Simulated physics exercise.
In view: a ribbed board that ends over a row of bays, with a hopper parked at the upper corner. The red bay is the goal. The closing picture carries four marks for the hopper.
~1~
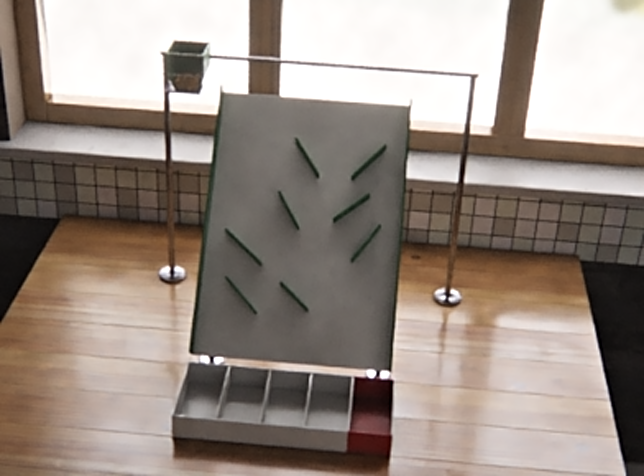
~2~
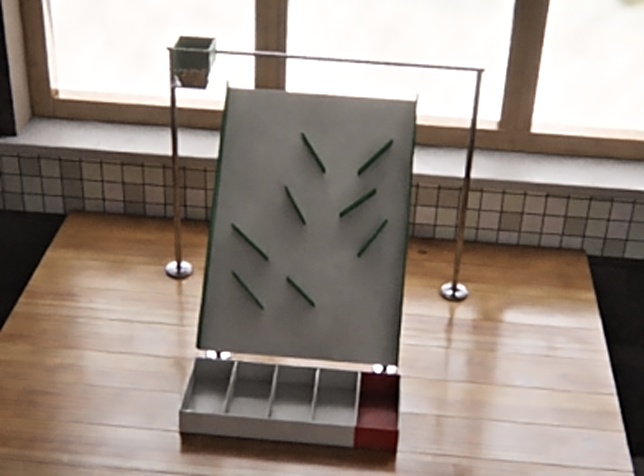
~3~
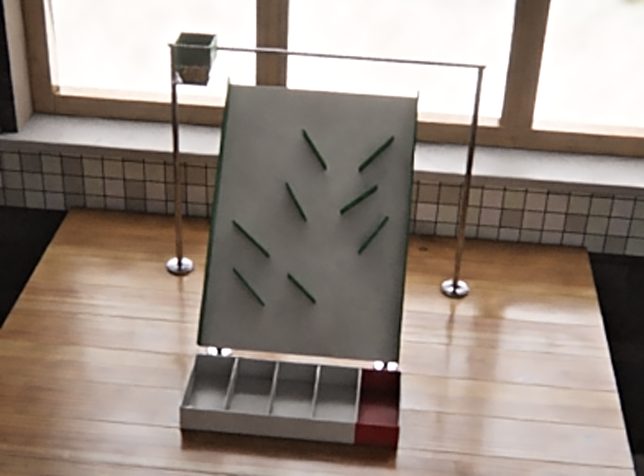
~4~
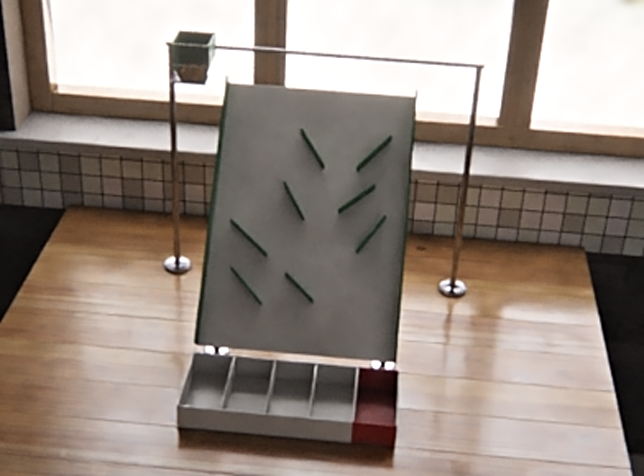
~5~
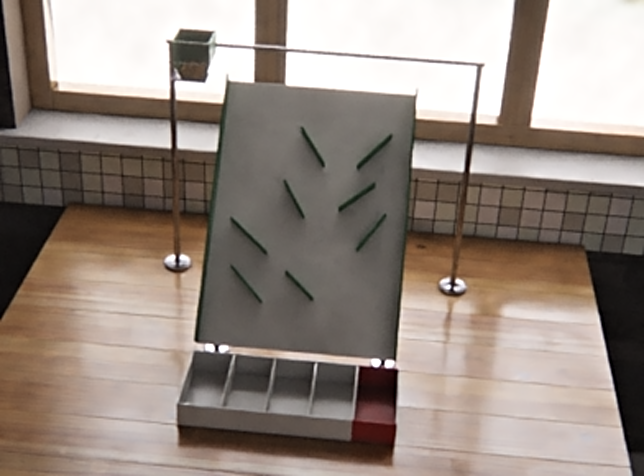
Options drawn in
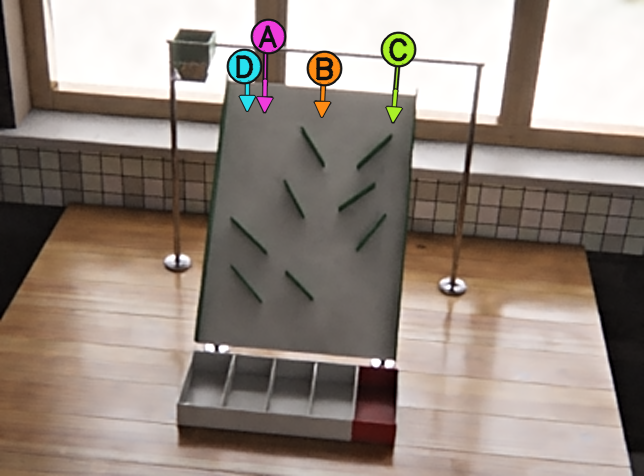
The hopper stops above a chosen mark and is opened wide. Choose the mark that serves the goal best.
C.
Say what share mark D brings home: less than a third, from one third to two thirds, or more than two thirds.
Less than a third.
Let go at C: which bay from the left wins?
The fifth from the left.
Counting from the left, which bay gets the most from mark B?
The fourth from the left.
On the marked copy, mark A meets the board at (264, 106); mark B meets the board at (322, 111); mark C meets the board at (393, 116); mark D meets the board at (247, 105).
With A, a small share in the red bay, the bulk in other bays, a small share outside the box.
With B, close to a quarter in the red bay, the bulk in other bays.
With C, close to half in the red bay, close to a third in other bays, a small share outside the box.
With D, a small share in the red bay, the bulk in other bays, a small share outside the box.
